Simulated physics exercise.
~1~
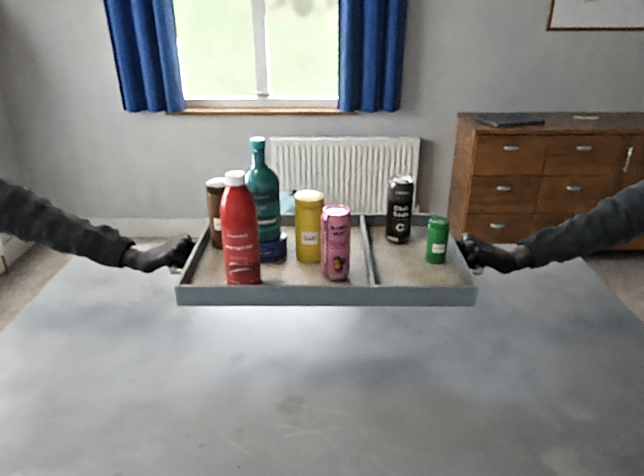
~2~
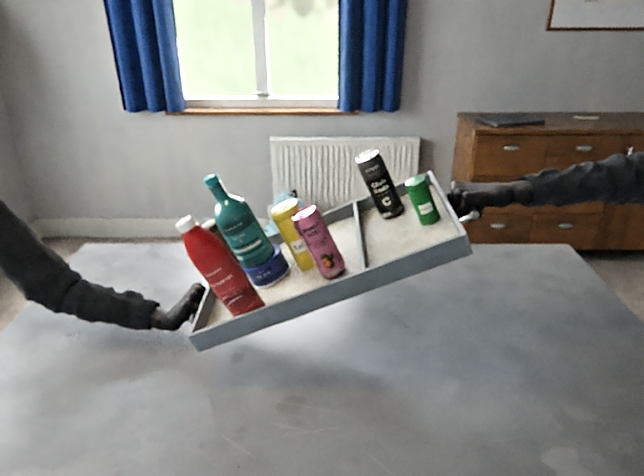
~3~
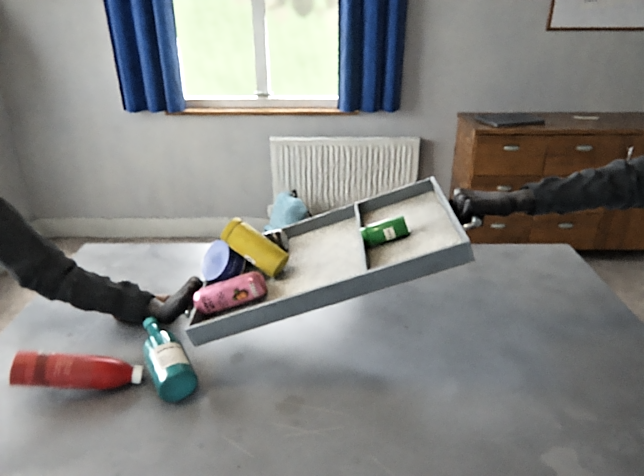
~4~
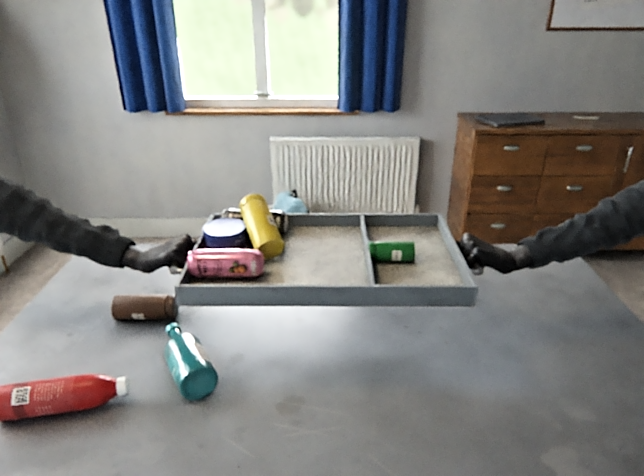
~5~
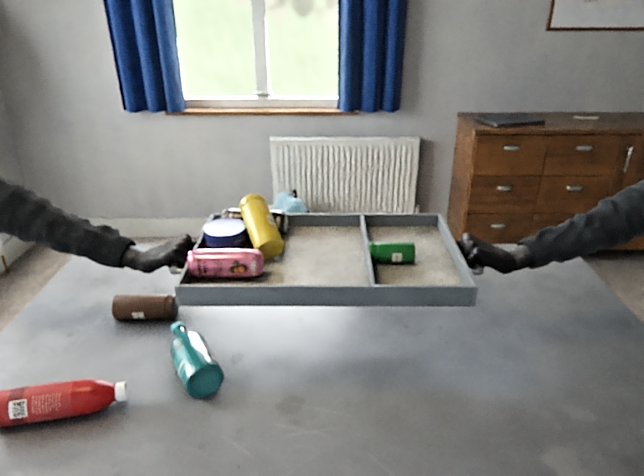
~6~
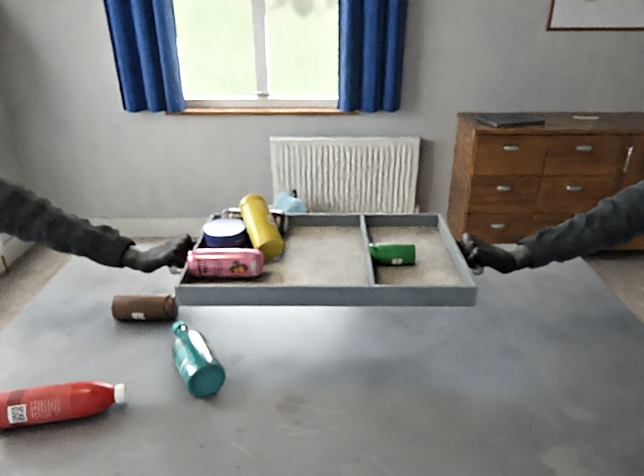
Tray of bottles and cans tipping left in two hands, spilling red, turquoise and brown containers onto the table, then levelling.
